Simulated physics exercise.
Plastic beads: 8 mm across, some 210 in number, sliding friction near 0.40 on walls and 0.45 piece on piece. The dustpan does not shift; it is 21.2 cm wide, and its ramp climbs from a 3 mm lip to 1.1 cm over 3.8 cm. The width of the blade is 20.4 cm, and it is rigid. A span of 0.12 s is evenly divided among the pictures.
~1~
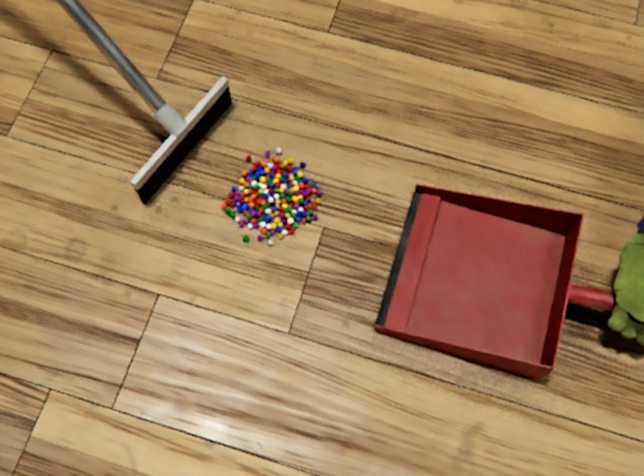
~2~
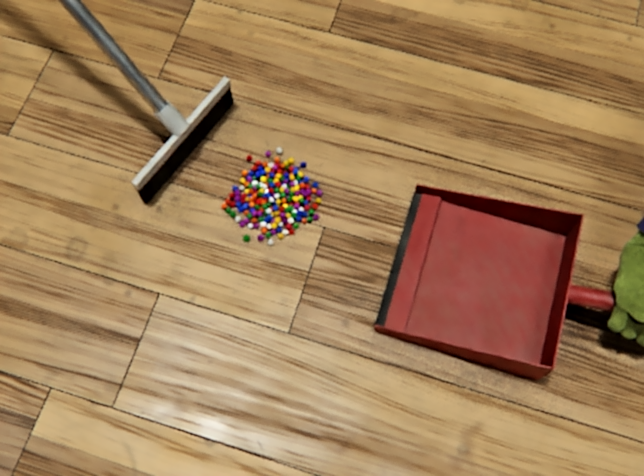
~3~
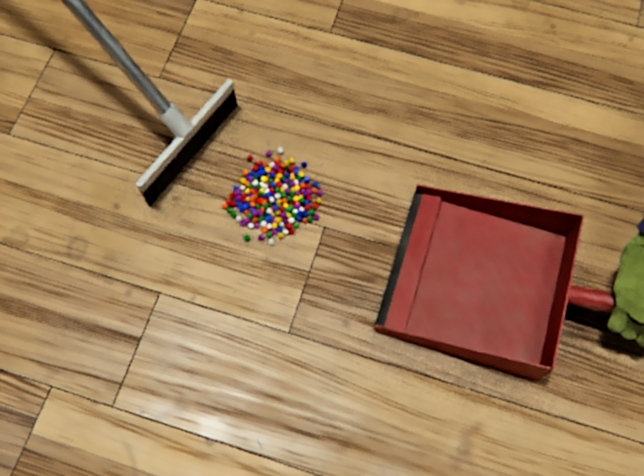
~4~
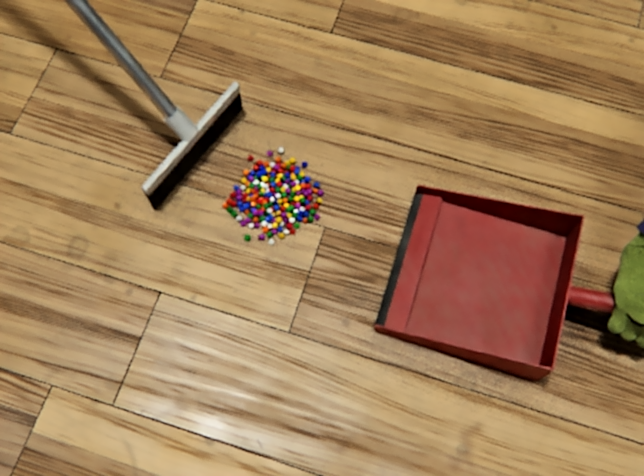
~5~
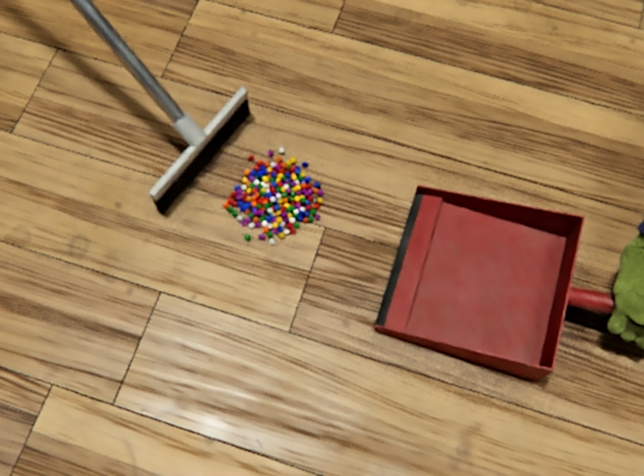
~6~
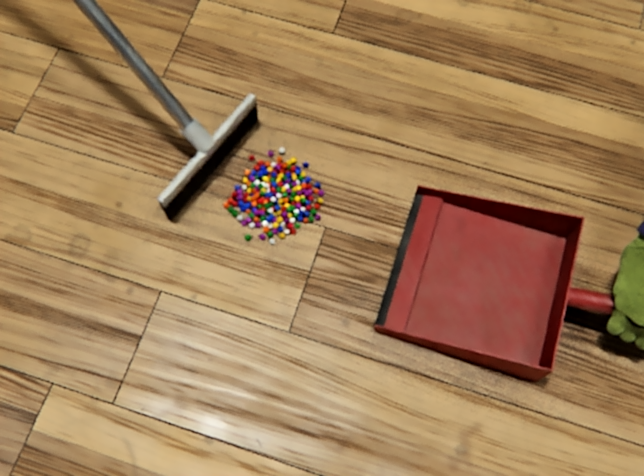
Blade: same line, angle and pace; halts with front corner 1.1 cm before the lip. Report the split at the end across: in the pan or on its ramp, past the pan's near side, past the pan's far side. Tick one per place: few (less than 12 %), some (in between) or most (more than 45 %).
Pan - some; near side - some; far side - few.
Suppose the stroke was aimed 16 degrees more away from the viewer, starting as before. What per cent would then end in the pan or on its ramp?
About 15 percent would end up there.
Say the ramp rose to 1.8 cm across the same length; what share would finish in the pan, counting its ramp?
With that ramp, near 20 per cent.
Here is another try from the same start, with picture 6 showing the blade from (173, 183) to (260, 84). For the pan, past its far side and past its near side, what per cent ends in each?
Per cent by place - pan 0, far side 15, near side 0.
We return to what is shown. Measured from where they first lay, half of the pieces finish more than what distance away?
It works out to some 20 cm.
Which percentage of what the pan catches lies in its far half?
30 per cent.
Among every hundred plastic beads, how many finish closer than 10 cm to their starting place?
I'd say about 0 per cent.
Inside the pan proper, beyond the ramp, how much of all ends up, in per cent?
I'd put it near 5 per cent.
Then, 0.20 s after the last picture, middle of the blade 16 cm from the lip; 0 % over the lip, far side 5 %, near side 0 %.
Then, 0.33 s after the last picture, middle of the blade 8 cm from the lip; 0 % over the lip, far side 5 %, near side 5 %.
Then, 0.60 s after the last picture, middle of the blade 4 cm from the lip; 25 % over the lip, far side 5 %, near side 20 %.
In the end, pan 20 %, near side 20 %, far side 5 %, in front of the lip or behind the blade 55 %.
